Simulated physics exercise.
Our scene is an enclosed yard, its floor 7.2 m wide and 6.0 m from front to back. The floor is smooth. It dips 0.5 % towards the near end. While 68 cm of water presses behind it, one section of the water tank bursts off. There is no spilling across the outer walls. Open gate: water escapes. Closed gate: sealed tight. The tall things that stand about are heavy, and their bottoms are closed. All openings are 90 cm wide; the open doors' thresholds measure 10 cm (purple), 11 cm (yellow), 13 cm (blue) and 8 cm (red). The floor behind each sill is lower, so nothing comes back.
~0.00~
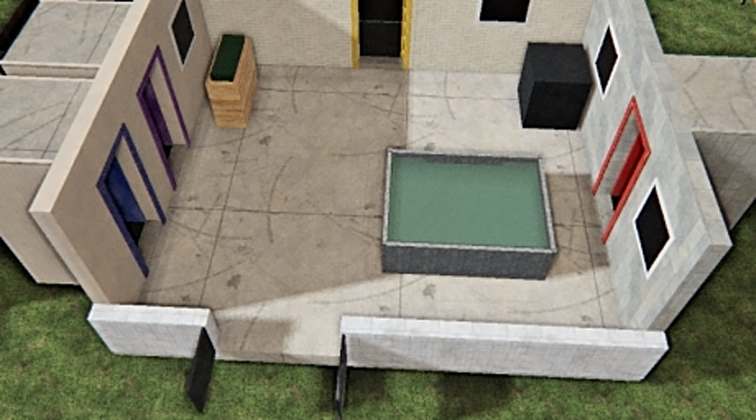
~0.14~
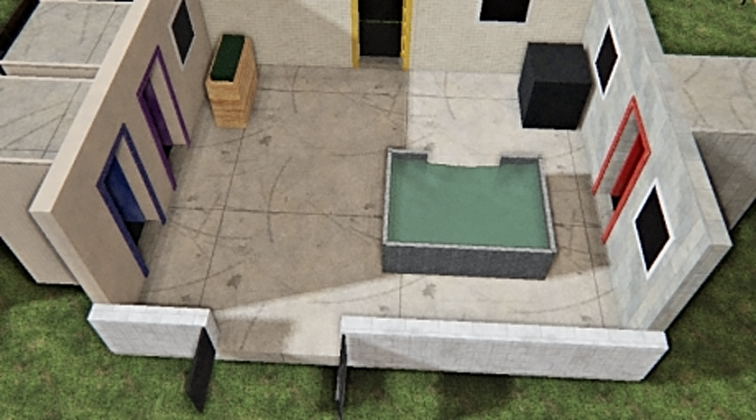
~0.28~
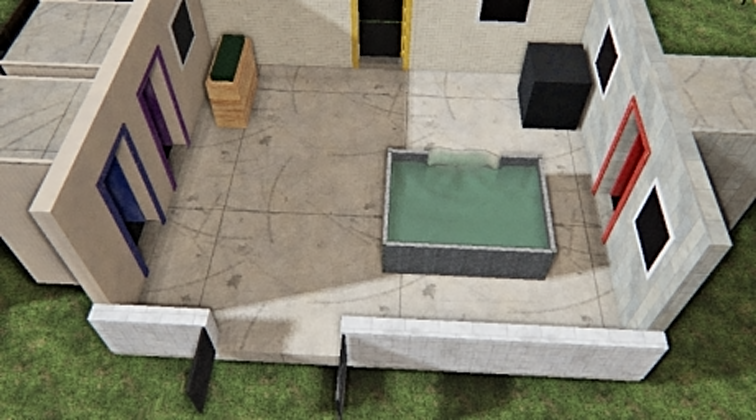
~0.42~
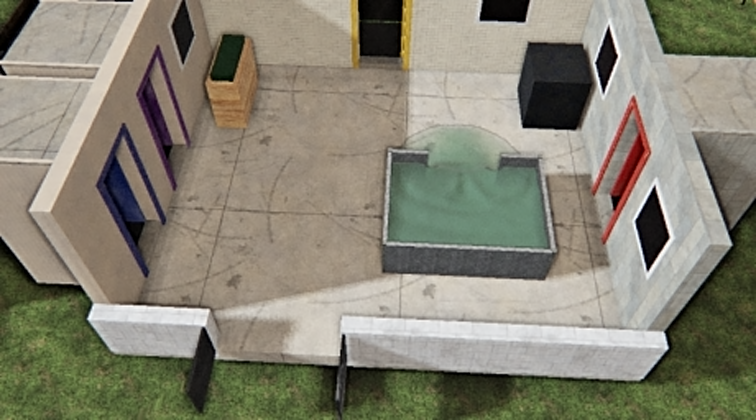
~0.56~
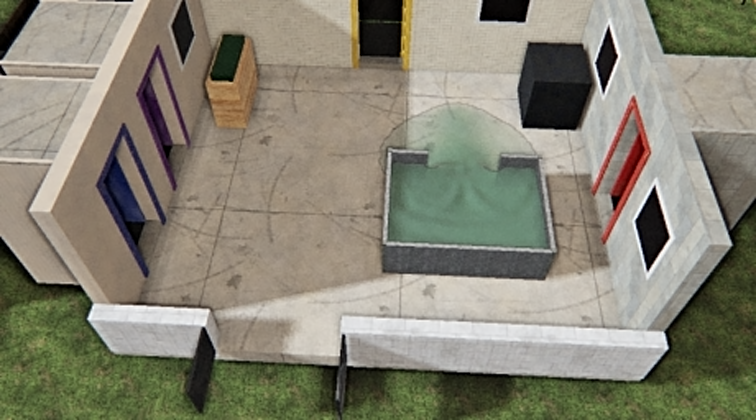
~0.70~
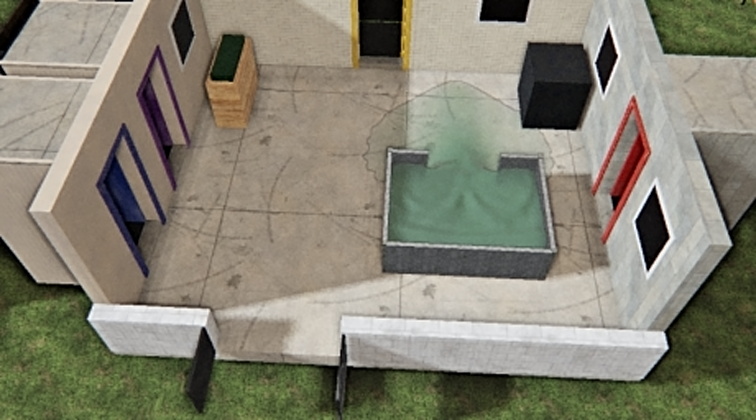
At the start, a rectangular tank of still green water stands in a walled yard seen from above. A section of its far side breaks away, and water pours through the gap, then fans out across the floor behind the tank, spreading wider toward the back wall.
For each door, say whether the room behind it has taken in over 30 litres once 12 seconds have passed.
The purple door: Not over, the yellow door: Over, the blue door: Not over, the red door: Not over.
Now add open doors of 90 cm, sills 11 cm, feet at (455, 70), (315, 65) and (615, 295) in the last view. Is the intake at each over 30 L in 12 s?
Result in order - more than that, not enough, not enough.
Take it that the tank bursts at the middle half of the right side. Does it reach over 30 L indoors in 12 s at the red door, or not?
Relative to that limit, red ends up on the high side.
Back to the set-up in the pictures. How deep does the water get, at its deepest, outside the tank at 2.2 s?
Max around 41 cm.
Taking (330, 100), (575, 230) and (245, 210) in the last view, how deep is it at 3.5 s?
Depth readings in turn - 8, 2, 0 cm.
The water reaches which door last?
The blue door is last.
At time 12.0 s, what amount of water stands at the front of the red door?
I'd say close to 4.5 cm.
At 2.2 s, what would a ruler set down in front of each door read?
Depths in centimetres - purple: 0, yellow: 22, blue: 0, red: 0.
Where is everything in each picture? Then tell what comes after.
The first frame shows still water, 68 cm deep, in the water tank at (466, 201).
In the second frame, water pours out on the water tank's far side and has run 0.7 m, to a hidden place; typically 10 cm deep outside, 68 cm at the water tank's back.
In the third frame, the front is at a hidden place, 0.9 m from the gap on the water tank's far side; 1.0 m2 of floor is under water; 68 cm left at the back of the water tank.
In the fourth frame, the front is at (469, 128), 1.4 m from the gap on the water tank's far side; 2.4 m2 of floor is under water; 67 cm left at the back of the water tank.
In the fifth frame, the front is at (468, 108), 2.0 m from the gap on the water tank's far side; 3.9 m2 of floor is under water; 61 cm left at the back of the water tank.
In the sixth frame, the front is at (464, 85), 2.6 m from the gap on the water tank's far side; 5.6 m2 of floor is under water; 57 cm left at the back of the water tank.
After 1.4 s water covers 25 % of the floor and is deepest (40 cm) near (509, 77); purple door not reached, yellow door 17 cm at the sill, 0 L in, blue door not reached, red door not reached.
After 2.2 s water covers 30 % of the floor and is deepest (41 cm) near (564, 85); purple door not reached, yellow door 22 cm at the sill, 28 L in, blue door not reached, red door not reached.
After 3.5 s water covers 40 % of the floor and is deepest (30 cm) near (536, 84); purple door not reached, yellow door 16 cm at the sill, 65 L in, blue door not reached, red door 3 cm at the sill, 0 L in.
After 7.0 s water covers 85 % of the floor and is deepest (18 cm) near (222, 71); purple door 6 cm at the sill, 0 L in, yellow door 10 cm at the sill, 85 L in, blue door 7 cm at the sill, 0 L in, red door 6 cm at the sill, 0 L in.
After 12.0 s water covers 95 % of the floor and is deepest (12 cm) near (130, 330); purple door 5 cm at the sill, 0 L in, yellow door 6 cm at the sill, 85 L in, blue door 10 cm at the sill, 0 L in, red door 4 cm at the sill, 0 L in.
